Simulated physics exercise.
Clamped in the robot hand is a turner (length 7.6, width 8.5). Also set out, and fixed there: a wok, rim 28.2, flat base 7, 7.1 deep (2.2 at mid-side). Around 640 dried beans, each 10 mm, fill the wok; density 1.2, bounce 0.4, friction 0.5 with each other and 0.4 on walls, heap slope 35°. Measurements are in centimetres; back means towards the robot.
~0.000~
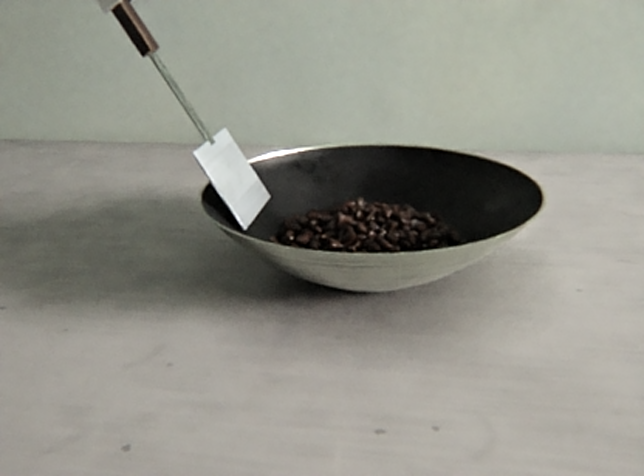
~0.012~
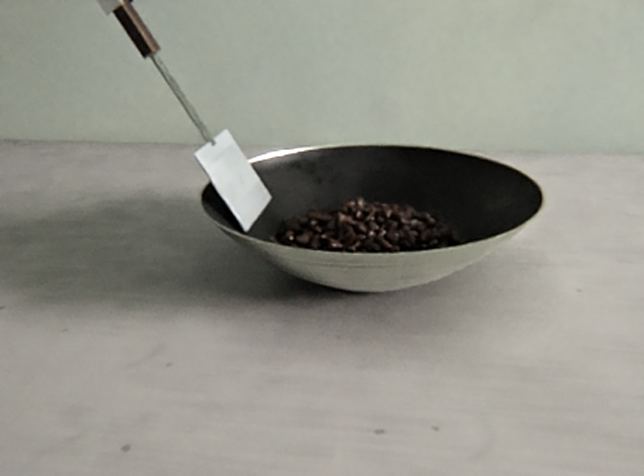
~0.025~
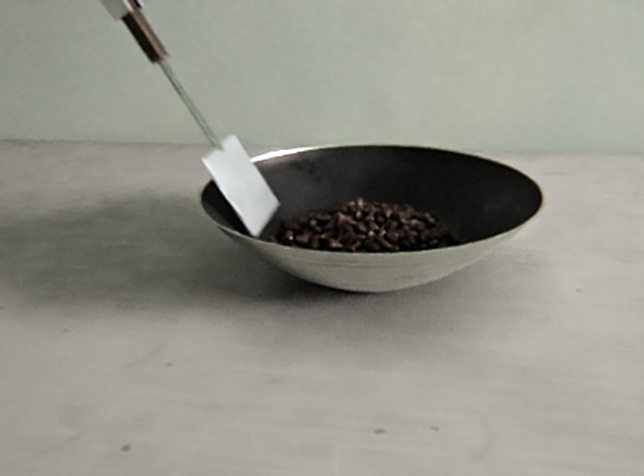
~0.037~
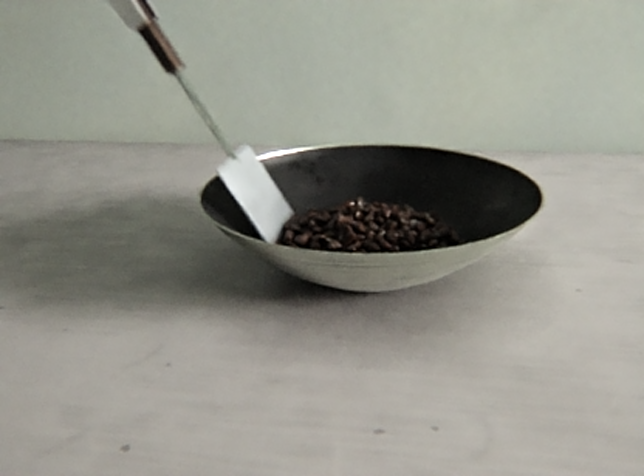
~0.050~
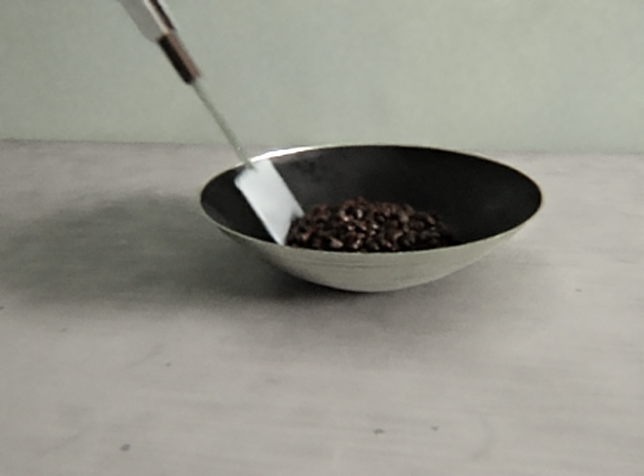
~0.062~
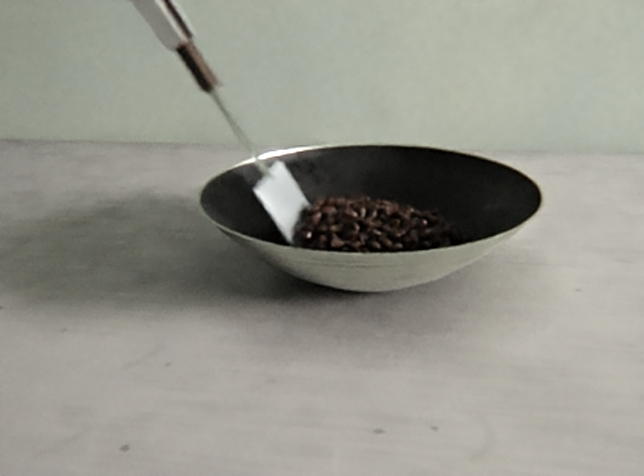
On a pale grey surface before a greenish wall, a wide, dark-lined wok holds a heap of dark beans, with a flat metal turner slanting in at its left rim. The turner slides gradually down and right into the wok, pressing against the heap's left edge and nudging the nearest beans slightly.
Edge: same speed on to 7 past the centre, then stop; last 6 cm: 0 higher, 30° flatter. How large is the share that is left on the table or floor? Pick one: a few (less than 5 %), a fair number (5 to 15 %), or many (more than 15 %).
Many, more than 15 %.
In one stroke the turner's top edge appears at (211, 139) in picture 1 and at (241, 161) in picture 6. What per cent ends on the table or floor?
About 10 per cent.
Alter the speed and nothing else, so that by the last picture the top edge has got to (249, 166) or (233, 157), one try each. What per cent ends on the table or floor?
Around 10 per cent, then around 5 per cent.
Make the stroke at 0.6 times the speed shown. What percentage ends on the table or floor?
Roughly 10 per cent.
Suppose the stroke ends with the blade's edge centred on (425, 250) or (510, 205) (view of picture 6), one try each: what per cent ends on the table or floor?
Estimates, in order: 5 % and 60 %.
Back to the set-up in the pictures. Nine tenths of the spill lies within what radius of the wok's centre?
35 cm.
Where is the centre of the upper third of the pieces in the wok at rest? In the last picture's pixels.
About (489, 206).
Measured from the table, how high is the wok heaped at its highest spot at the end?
Roughly 8.0 centimetres.
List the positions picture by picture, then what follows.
The first picture shows turner top edge at (209, 140), sloping 59°; upper third of the load around (368, 230), from x 275 to 465, top at y 205; 643 in the wok.
The second picture shows turner top edge at (211, 141), sloping 59°; upper third of the load around (367, 230), from x 275 to 465, top at y 205.
The third picture shows turner top edge at (219, 147), sloping 59°; upper third of the load around (367, 230), from x 275 to 460, top at y 205.
The fourth picture shows turner top edge at (234, 157), sloping 59°; upper third of the load around (367, 230), from x 275 to 460, top at y 205.
The fifth picture shows turner top edge at (251, 167), sloping 59°; upper third of the load around (365, 228), from x 275 to 460, top at y 205.
The sixth picture shows turner top edge at (268, 175), sloping 59°; upper third of the load around (365, 226), from x 270 to 465, top at y 200; 643 in the wok.
By 0.09 s, sloping 59°, highest piece 7 above the table; 643 in the wok.
By 0.12 s, sloping 50°, highest piece 8 above the table; 643 in the wok.
By 0.34 s, sloping 29°, highest piece 8 above the table; 500 in the wok, 38 on the table or floor, 105 on the blade or in flight.
By 1.39 s, sloping 29°, highest piece 8 above the table; 500 in the wok, 143 on the table or floor.
Final count, 500 in the wok, 143 on the table or floor. That is 22 % on the table or floor.
